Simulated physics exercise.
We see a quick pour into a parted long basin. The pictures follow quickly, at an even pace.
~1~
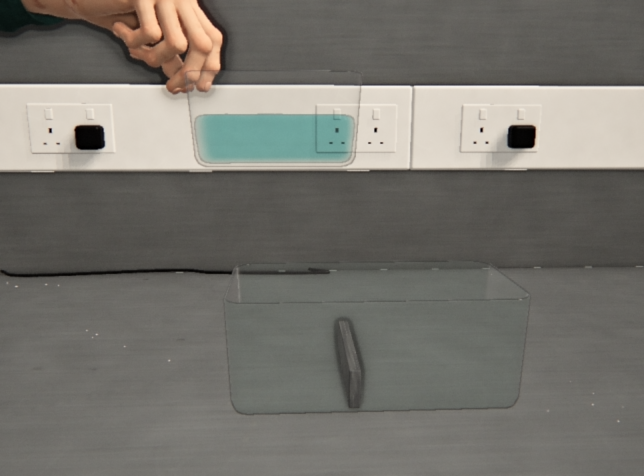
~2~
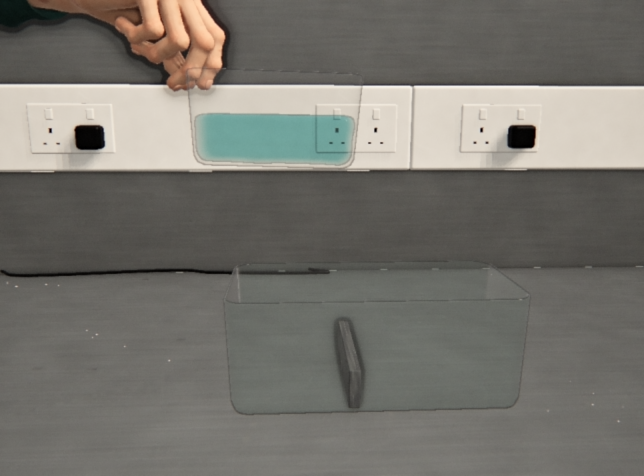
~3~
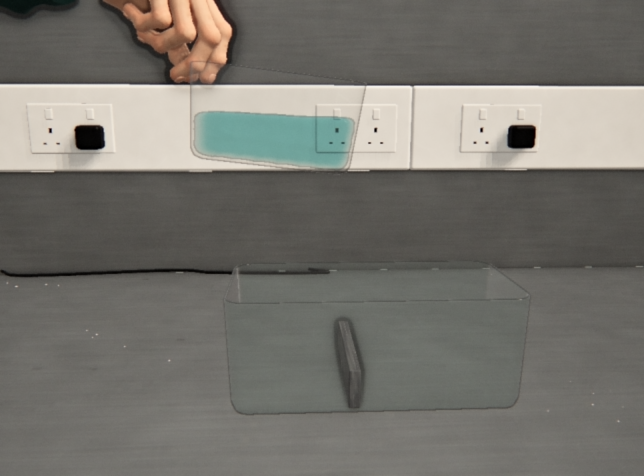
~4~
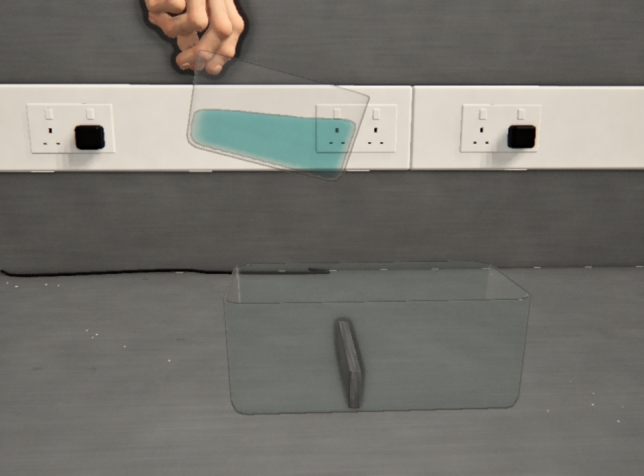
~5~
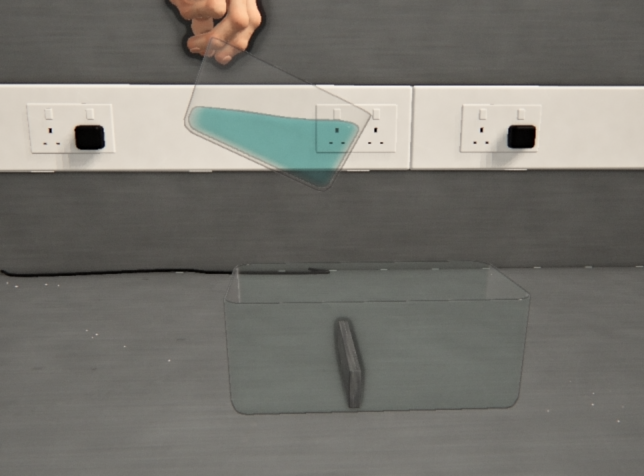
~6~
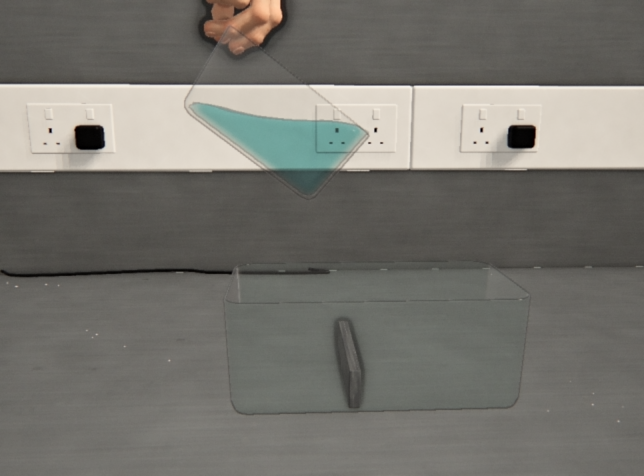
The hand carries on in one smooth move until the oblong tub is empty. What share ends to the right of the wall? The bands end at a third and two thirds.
The share right of the wall is over two thirds.
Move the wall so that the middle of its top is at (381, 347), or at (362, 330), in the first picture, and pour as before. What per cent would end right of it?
First some 55, then 80 per cent.
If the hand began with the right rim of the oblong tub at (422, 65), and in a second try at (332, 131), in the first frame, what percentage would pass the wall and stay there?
Near 80 % and 65 %.
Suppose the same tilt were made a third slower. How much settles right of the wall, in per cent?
About 90 per cent.
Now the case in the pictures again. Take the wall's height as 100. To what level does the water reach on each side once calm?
Near 10 on the left, 60 on the right.
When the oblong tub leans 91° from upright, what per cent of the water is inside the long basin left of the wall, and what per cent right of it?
Near 0 on the left, 30 on the right.
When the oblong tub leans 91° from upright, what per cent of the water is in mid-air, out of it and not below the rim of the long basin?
Roughly 45 in a hundred.
A moment on, the oblong tub is tipped on its side and 28 per cent is still to pour, 0 is left of the wall and 28 right of it.
Next, the oblong tub is tipped right over and 9 per cent is still to pour, 9 is left of the wall and 70 right of it.
Then the oblong tub is tipped right over and 1 per cent is still to pour, 10 is left of the wall and 84 right of it.
Later the oblong tub is tipped right over and 0 per cent is still to pour, 11 is left of the wall and 87 right of it.
At rest 11 per cent lies left of the wall, 86 right of it and 3 outside.
